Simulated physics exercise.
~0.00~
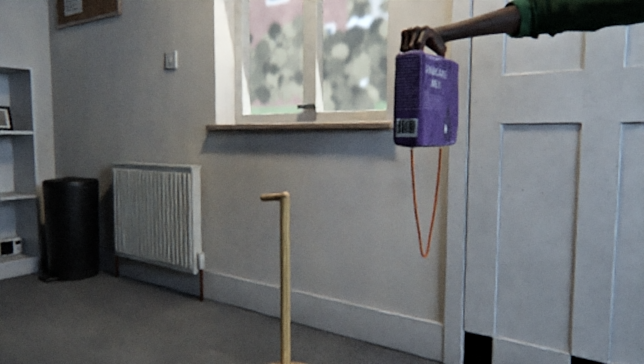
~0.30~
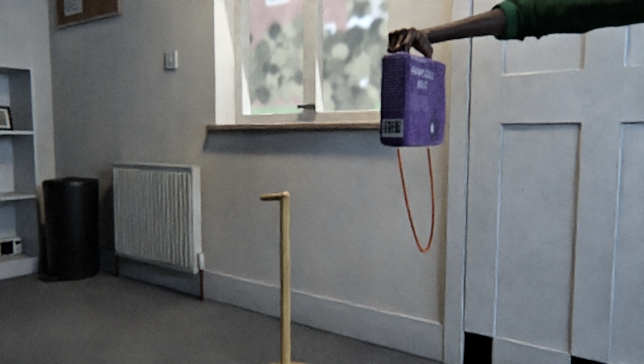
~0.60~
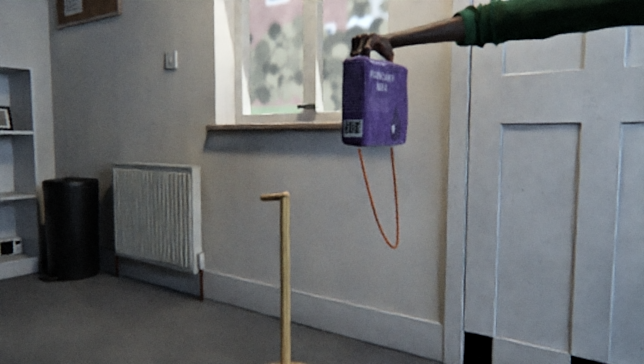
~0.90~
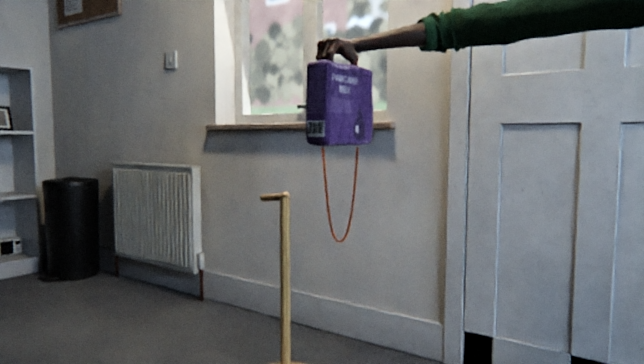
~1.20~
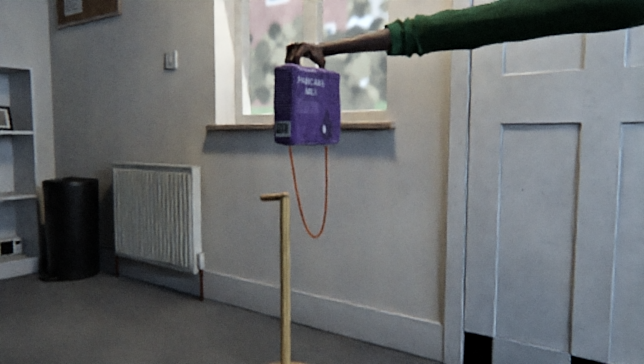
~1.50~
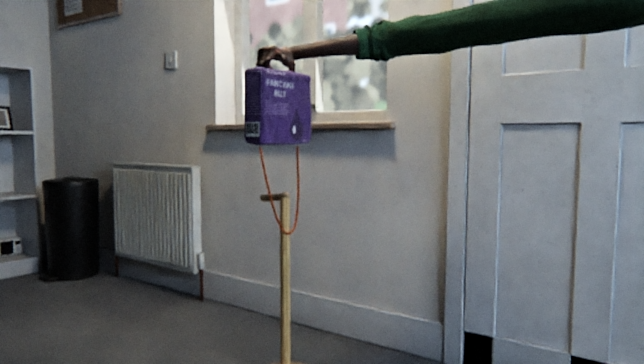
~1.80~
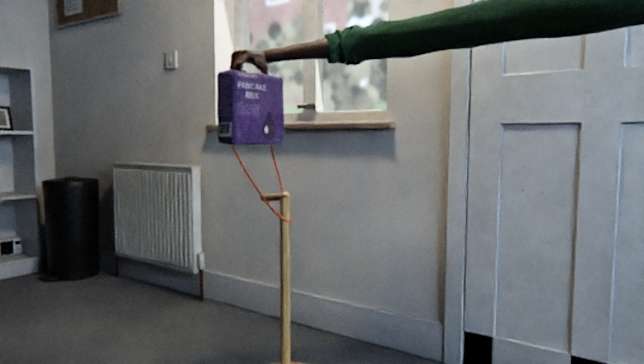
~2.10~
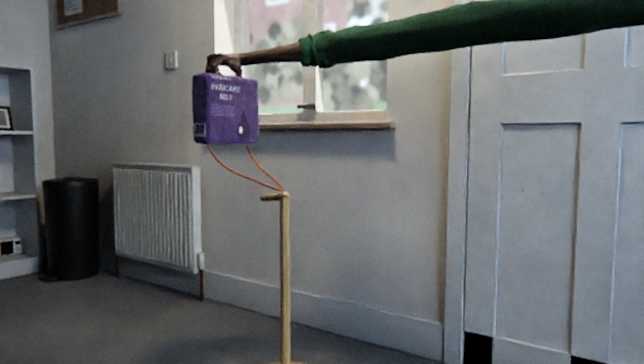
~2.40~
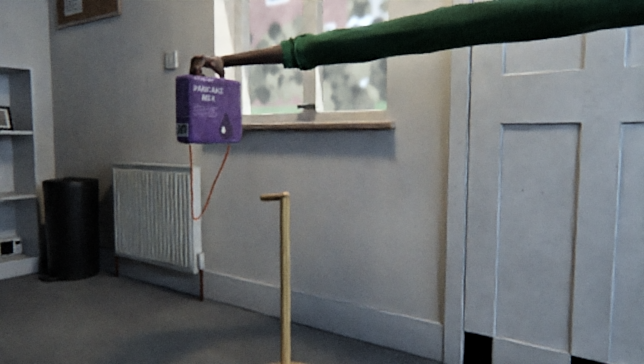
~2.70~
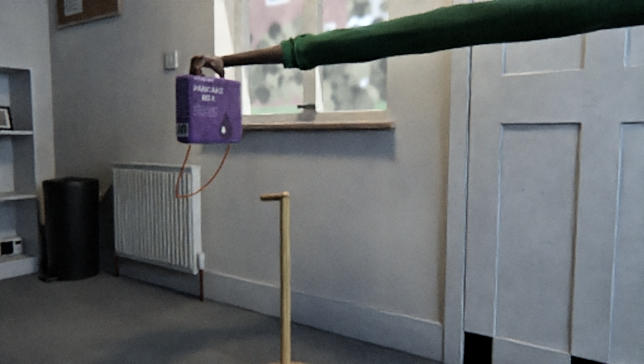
We see a hand in a green sleeve carry a purple bag leftward across a room, an orange loop hanging beneath it. The loop reaches the top of a wooden stand, trails against it, then comes clear, and the bag stops beyond the stand, still held.
